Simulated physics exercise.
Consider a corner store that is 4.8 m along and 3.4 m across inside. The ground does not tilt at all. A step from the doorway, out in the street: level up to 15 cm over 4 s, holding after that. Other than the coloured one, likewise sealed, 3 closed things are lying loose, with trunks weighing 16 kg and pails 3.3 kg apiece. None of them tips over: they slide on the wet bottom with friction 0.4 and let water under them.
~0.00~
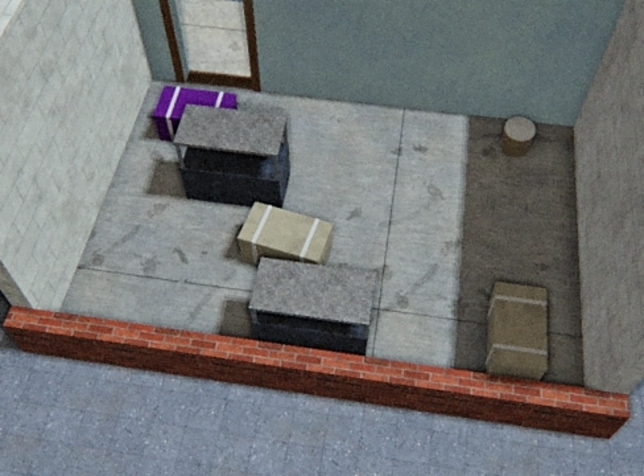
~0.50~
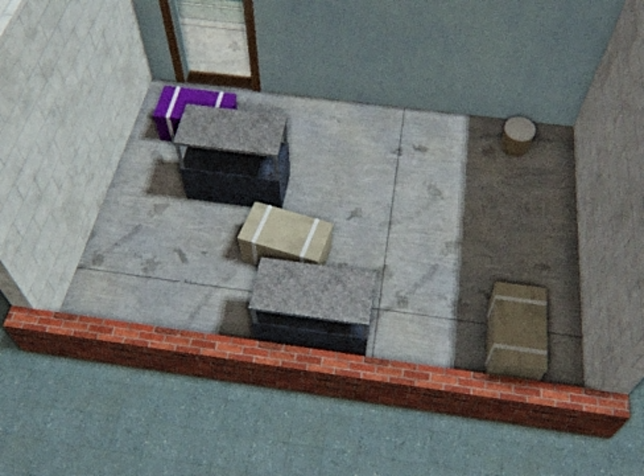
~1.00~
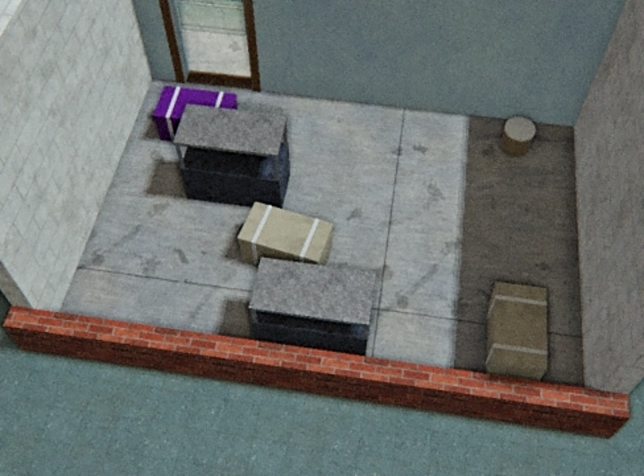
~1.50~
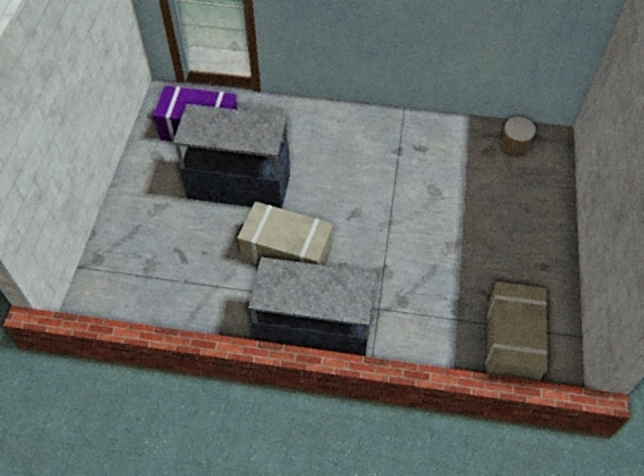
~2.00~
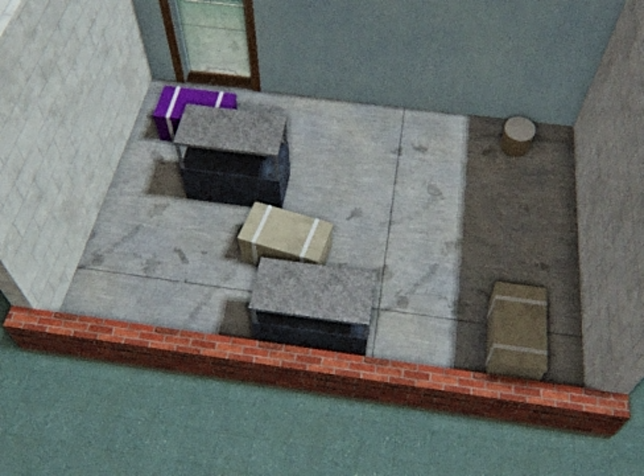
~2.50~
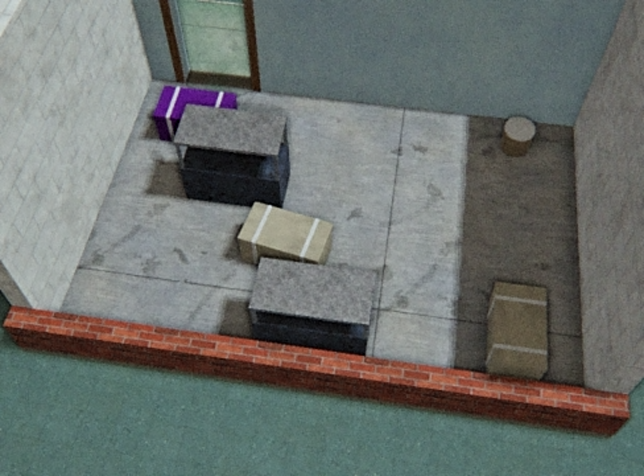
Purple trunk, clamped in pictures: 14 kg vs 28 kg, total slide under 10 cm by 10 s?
Neither.
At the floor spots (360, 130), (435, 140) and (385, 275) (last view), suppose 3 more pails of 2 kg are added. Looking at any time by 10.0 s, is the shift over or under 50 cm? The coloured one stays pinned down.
Answer by position: Outside the range; outside the range; inside the range.
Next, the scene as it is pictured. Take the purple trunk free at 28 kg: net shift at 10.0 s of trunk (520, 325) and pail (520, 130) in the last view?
Respectively 0 and 10 cm.
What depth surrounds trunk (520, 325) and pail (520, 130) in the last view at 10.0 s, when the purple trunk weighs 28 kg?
Around 2 cm and 4 cm.
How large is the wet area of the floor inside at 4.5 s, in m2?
Wet: Near 2.5 m2.
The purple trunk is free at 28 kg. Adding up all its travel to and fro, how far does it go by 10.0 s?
The distance adds up to about 20 cm.
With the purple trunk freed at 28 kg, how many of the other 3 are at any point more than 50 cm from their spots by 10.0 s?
All told, that gives 0.
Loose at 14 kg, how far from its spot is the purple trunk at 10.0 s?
Close to 250 centimetres.
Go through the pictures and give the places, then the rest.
The first frame shows the purple trunk at (195, 105), on the bottom; water covers 0.0 m2; 0 of 4 have shifted.
The second frame shows the purple trunk at (195, 105), on the bottom; 0.0 m2 under water; 0 of 4 have shifted.
The third frame shows the purple trunk at (195, 105) rests on the ground; water covers 0.0 m2; 0 of 4 have shifted.
The fourth frame shows the purple trunk at (195, 105), on the bottom; 0.0 m2 under water; 0 of 4 have shifted.
The fifth frame shows the purple trunk at (195, 105) rests on the ground; water covers 0.0 m2; 0 of 4 have shifted.
The sixth frame shows the purple trunk at (195, 105), on the bottom; water covers 0.1 m2; 0 of 4 have shifted.
After 3.5 s the purple trunk would be 9 cm from its start with 14 kg and 0 cm from its start with 28 kg; 4 cm of water round it then.
After 4.5 s the purple trunk would be 25 cm from its start with 14 kg and 13 cm from its start with 28 kg; 4 cm of water round it then.
After 7.0 s the purple trunk would be 83 cm from its start with 14 kg and 23 cm from its start with 28 kg; 6 cm of water round it then.
After 10.0 s the purple trunk would be 228 cm from its start with 14 kg and 23 cm from its start with 28 kg; 6 cm of water round it then.
